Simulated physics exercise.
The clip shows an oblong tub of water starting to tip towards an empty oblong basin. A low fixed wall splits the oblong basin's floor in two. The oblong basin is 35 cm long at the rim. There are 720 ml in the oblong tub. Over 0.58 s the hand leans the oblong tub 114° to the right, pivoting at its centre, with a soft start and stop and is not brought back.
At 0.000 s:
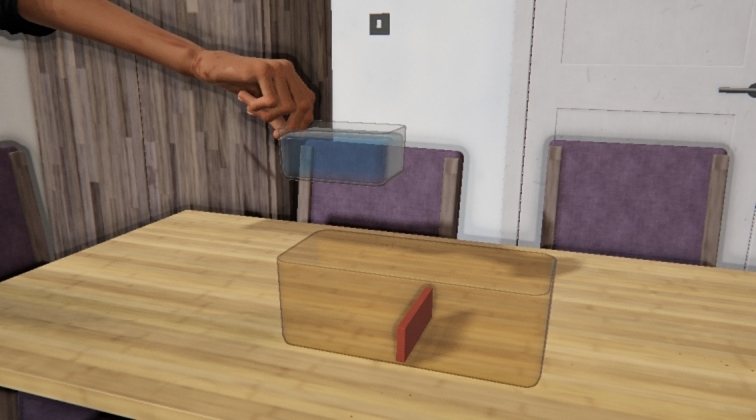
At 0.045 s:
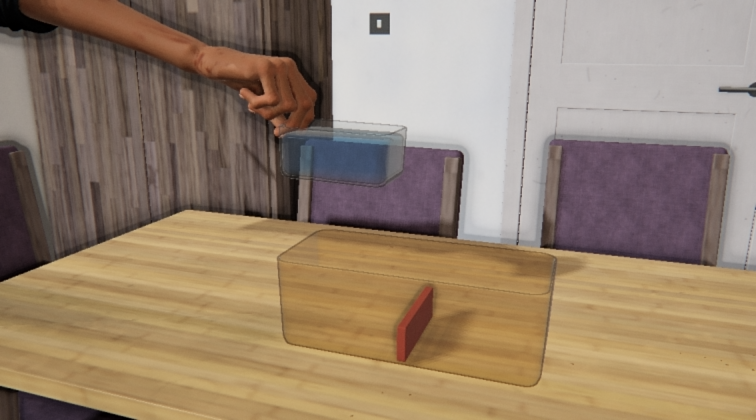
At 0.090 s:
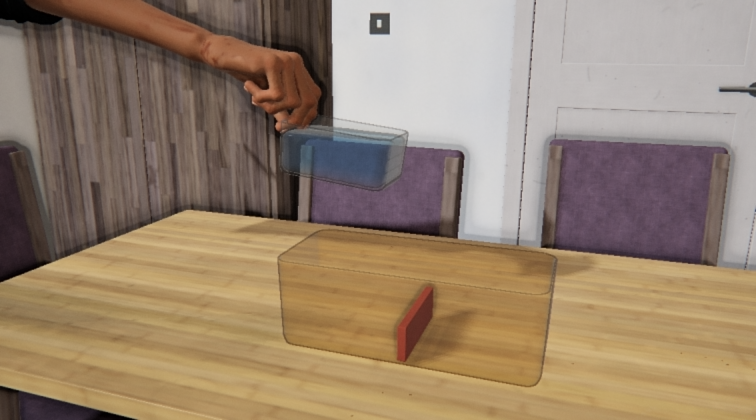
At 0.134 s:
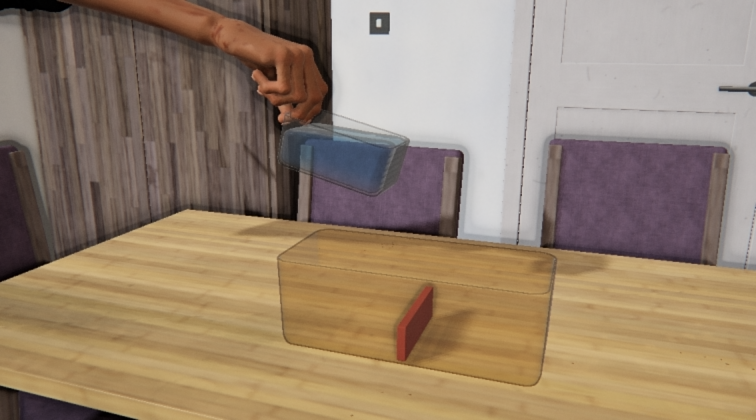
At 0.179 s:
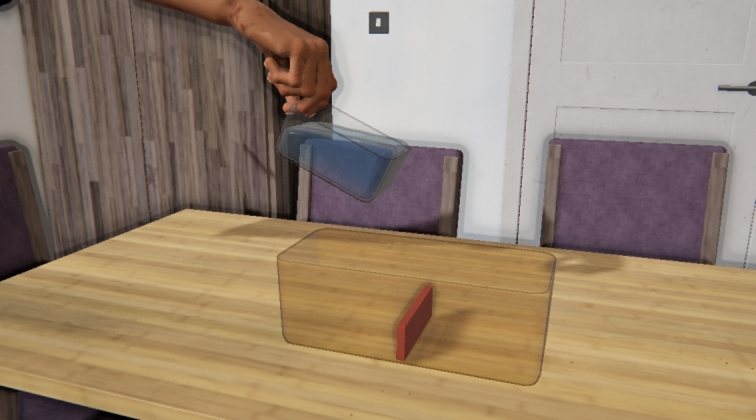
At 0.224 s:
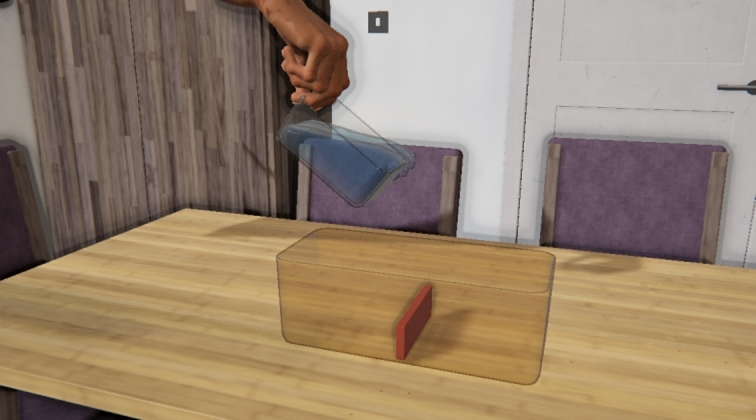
The clip shows a hand holding a clear oblong tub of blue water above an empty transparent basin with a small red wall inside, on a wooden table; the hand then steadily leans the tub to the right.
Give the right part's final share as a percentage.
The far part has some 68 per cent.
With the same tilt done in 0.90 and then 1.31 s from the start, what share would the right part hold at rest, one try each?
First 75, then 75 per cent.
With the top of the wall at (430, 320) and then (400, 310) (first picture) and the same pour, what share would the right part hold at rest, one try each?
In turn about 45 and 80 per cent.
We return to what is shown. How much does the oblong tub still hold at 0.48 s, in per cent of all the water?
Near 9 in a hundred.
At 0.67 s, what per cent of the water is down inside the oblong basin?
About 90 per cent.
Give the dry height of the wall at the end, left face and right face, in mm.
Some 38 mm on the left and 26 mm on the right.
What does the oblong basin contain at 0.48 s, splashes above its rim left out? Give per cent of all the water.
Some 58 per cent.
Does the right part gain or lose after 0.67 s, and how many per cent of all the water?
It goes up by about 1.
By 0.48 s the tilt is 106° and 9 per cent is still to pour, 6 is left of the wall and 53 right of it.
By 0.67 s the tilt is 114° and 1 per cent is still to pour, 24 is left of the wall and 66 right of it.
By 0.87 s the tilt is 114° and 0 per cent is still to pour, 29 is left of the wall and 67 right of it.
By 1.08 s the tilt is 114° and 0 per cent is still to pour, 29 is left of the wall and 68 right of it.
At rest 30 per cent lies left of the wall, 68 right of it and 3 outside.
